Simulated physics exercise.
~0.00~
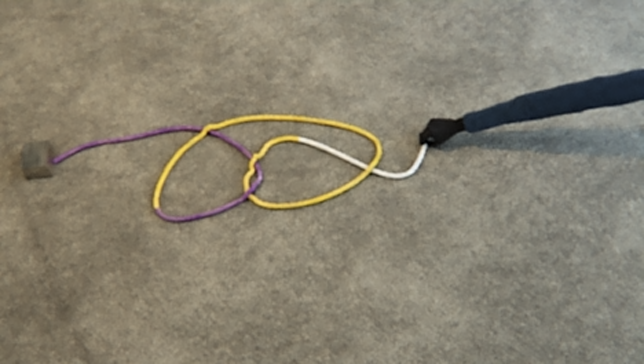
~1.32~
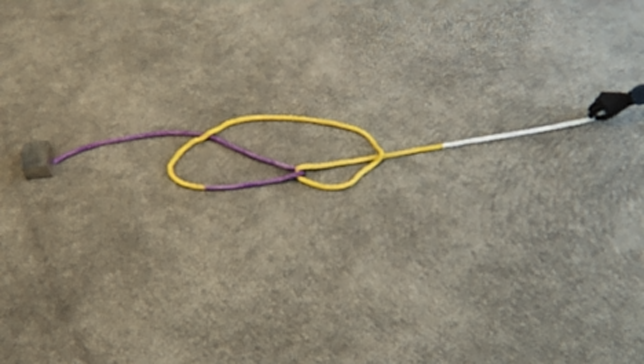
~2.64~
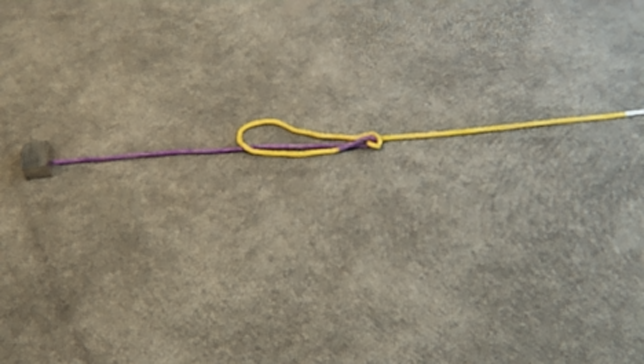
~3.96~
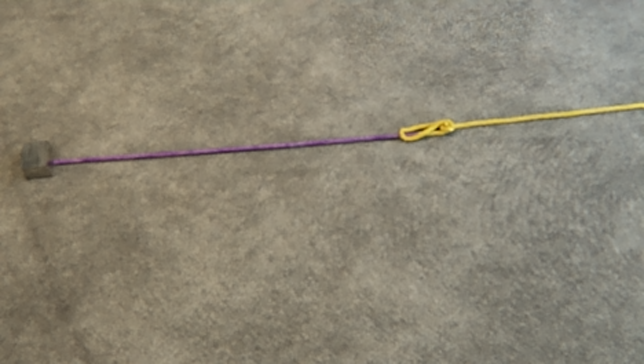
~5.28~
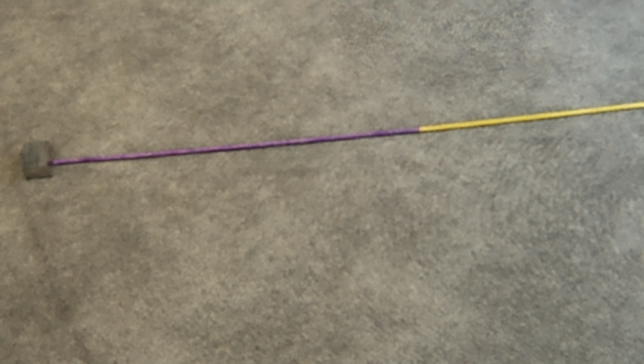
The clip opens on a rope of purple, yellow and white lying in overlapping loops on a grey carpet, its left end fixed to a small block while a dark gripping tool holds the white end. The tool draws that end off to the right, and the loops flatten and narrow. As the pull continues out of view, the yellow loop shrinks into a slim shape and slides rightward. It tightens to a small, knot-like bundle where purple meets yellow. Then the bundle comes undone, leaving the rope stretched in a straight, clear line from the block.
